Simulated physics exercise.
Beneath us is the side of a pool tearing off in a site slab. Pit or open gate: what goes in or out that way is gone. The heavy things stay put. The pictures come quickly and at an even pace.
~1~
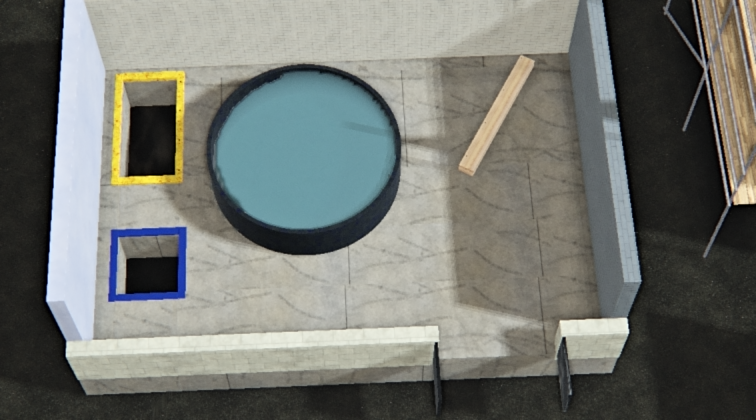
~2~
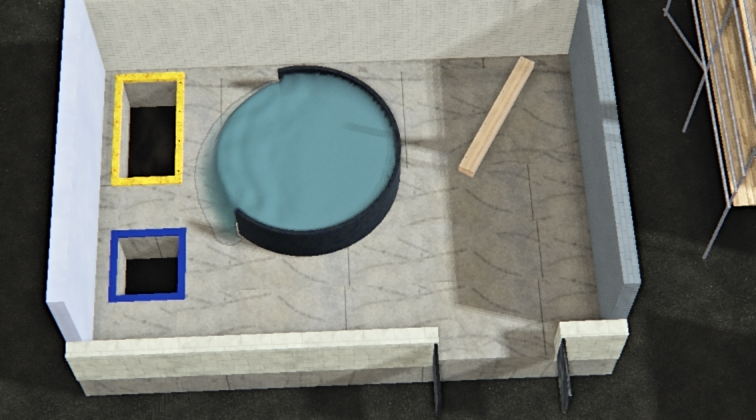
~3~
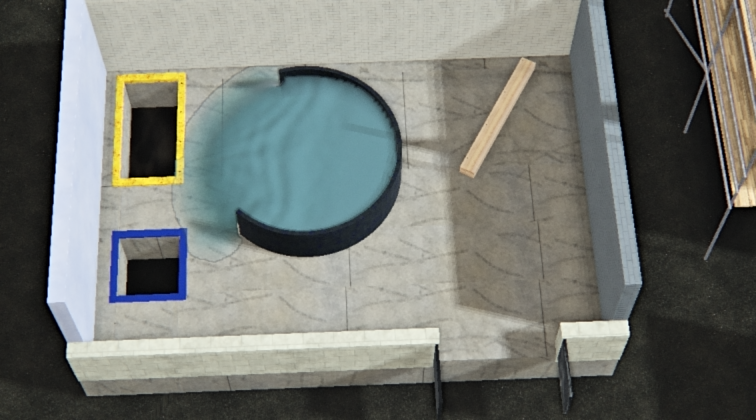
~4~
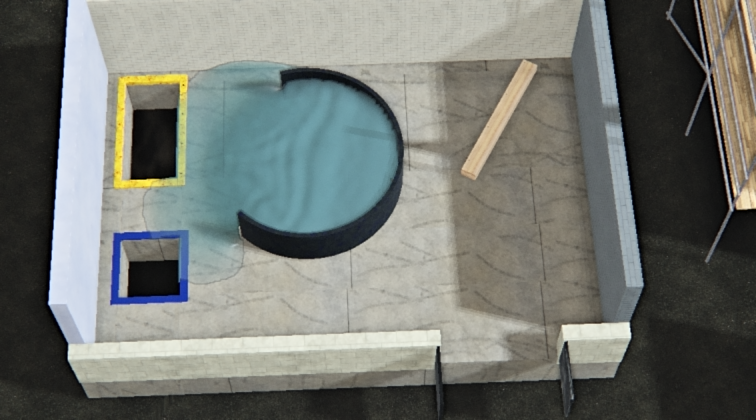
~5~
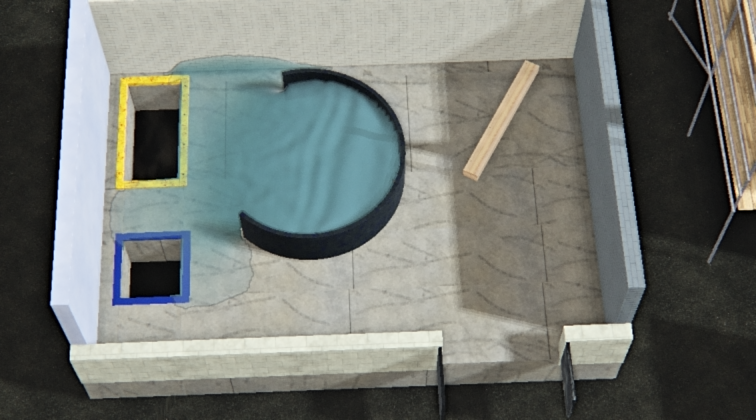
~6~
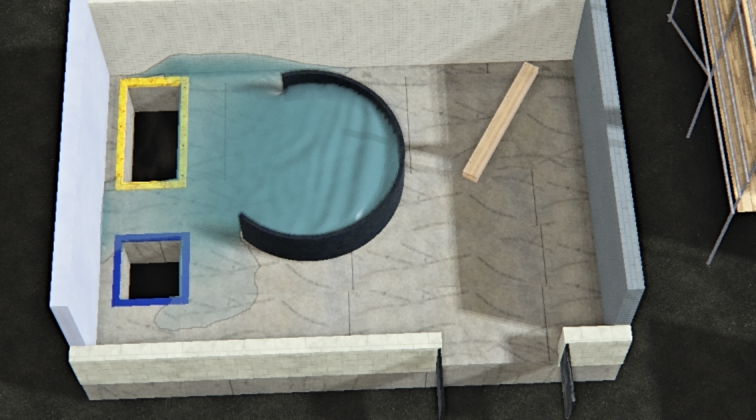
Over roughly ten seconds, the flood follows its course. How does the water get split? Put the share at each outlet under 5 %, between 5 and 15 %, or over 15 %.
My prediction: Gate: Beneath five per cent. Yellow pit: Past fifteen per cent. Blue pit: Past fifteen per cent.
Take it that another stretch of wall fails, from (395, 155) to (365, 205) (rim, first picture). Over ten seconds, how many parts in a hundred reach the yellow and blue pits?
Per cent: Yellow 0, blue 0.
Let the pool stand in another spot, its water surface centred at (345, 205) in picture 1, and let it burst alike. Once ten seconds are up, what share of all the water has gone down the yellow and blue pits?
Per cent: Yellow 40, blue 35.
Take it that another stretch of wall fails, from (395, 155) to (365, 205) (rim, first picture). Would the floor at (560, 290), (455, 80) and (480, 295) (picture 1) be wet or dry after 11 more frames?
Soaked, then unsoaked, then soaked.
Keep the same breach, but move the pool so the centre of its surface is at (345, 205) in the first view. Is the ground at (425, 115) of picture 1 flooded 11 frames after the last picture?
Outcome at the given point: Spared.
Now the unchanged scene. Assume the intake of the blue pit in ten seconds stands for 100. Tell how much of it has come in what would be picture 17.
I'd say some 40 per cent.
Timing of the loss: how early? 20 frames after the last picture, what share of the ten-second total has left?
I'd estimate some 75 per cent.
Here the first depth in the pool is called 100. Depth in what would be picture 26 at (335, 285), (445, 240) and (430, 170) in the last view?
My figures are about 0, 0 and 0 percent.
A moment on, water covers 30 % of the floor; the gate 0 %, the yellow pit 14 %, the blue pit 5 %.
Next, water covers 30 % of the floor; the gate 0 %, the yellow pit 29 %, the blue pit 8 %.
Then, water covers 40 % of the floor; the gate 0 %, the yellow pit 44 %, the blue pit 13 %.
Later, water covers 60 % of the floor; the gate 0 %, the yellow pit 52 %, the blue pit 18 %.
In the end, water covers 75 % of the floor; the gate 0 %, the yellow pit 55 %, the blue pit 22 %.
